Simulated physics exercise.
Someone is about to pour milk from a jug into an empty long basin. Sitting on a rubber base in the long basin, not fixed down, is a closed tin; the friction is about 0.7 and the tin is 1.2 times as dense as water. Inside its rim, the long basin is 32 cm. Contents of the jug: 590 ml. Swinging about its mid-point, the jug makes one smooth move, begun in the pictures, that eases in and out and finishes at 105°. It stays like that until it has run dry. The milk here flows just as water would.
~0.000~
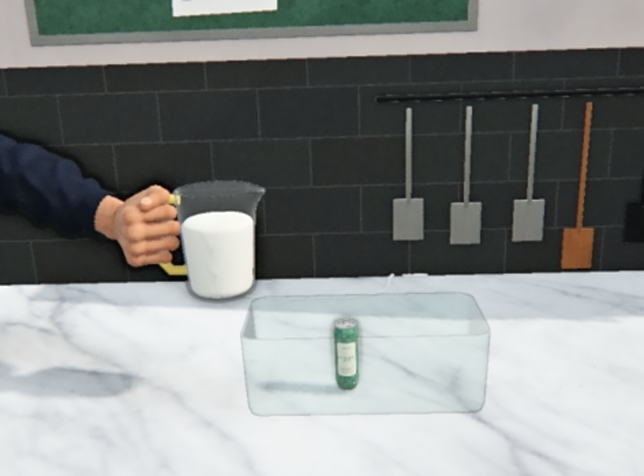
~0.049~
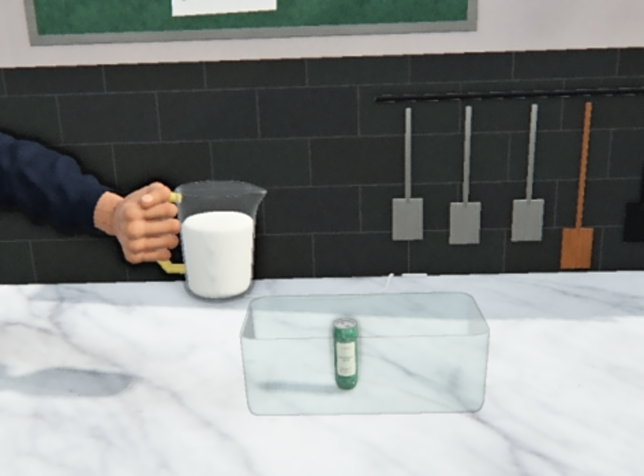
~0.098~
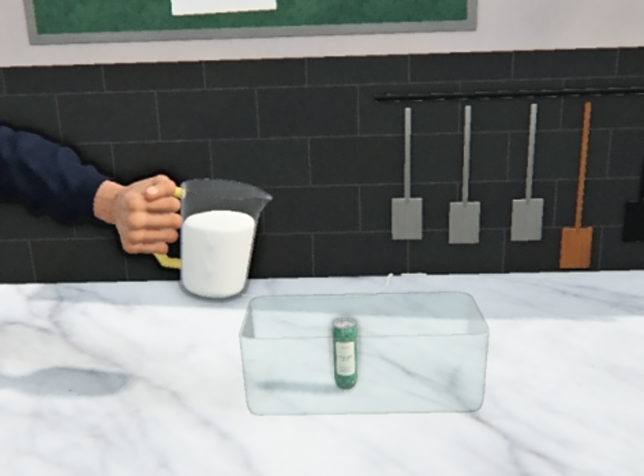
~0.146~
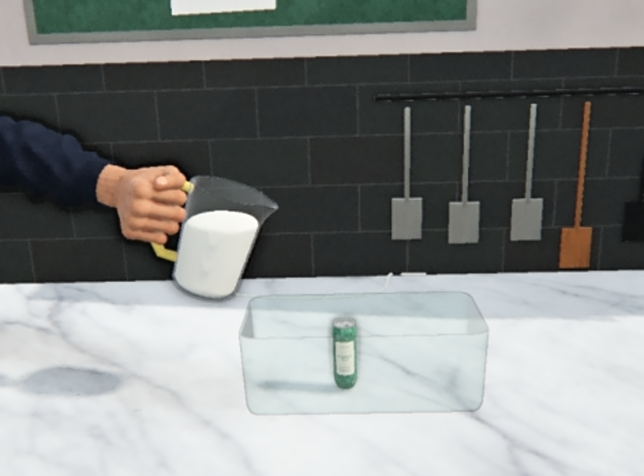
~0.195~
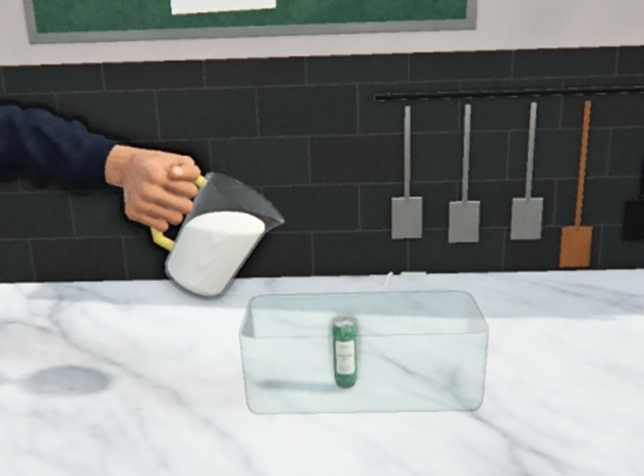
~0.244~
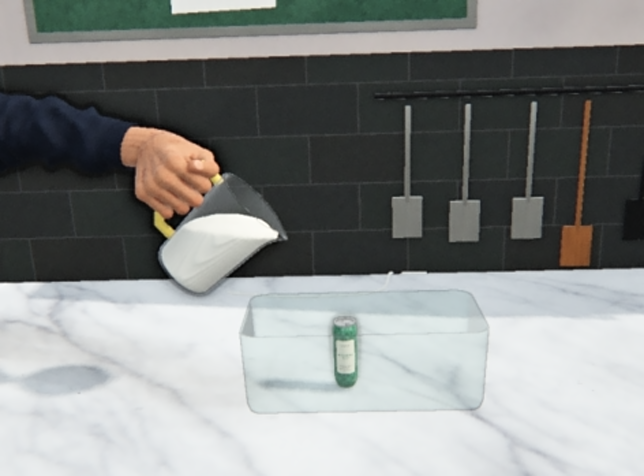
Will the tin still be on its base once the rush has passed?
Yes, it is still upright.
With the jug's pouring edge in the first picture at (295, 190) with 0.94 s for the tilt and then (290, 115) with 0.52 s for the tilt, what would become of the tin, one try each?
The tin overturns the first time and stays vertical the second time.
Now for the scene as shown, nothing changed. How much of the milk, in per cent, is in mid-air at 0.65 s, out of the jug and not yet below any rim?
About 14 per cent.
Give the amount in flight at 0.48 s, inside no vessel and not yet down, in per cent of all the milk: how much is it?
At that moment, about 18 percent.
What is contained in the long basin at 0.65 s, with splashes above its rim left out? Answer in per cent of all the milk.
It works out near 68 per cent.
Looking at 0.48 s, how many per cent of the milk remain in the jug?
Fraction remaining: Approx. 60 per cent.
By 0.48 s the tilt is 103° and 61 per cent is still to pour; the tin stands where it began.
By 0.65 s the tilt is 105° and 18 per cent is still to pour; the tin stands where it began.
By 0.83 s the tilt is 105° and 3 per cent is still to pour; the tin stands 2 cm from where it began.
By 1.02 s the tilt is 105° and 0 per cent is still to pour; the tin stands 1 cm from where it began.
At rest the tin stands 1 cm from where it began.
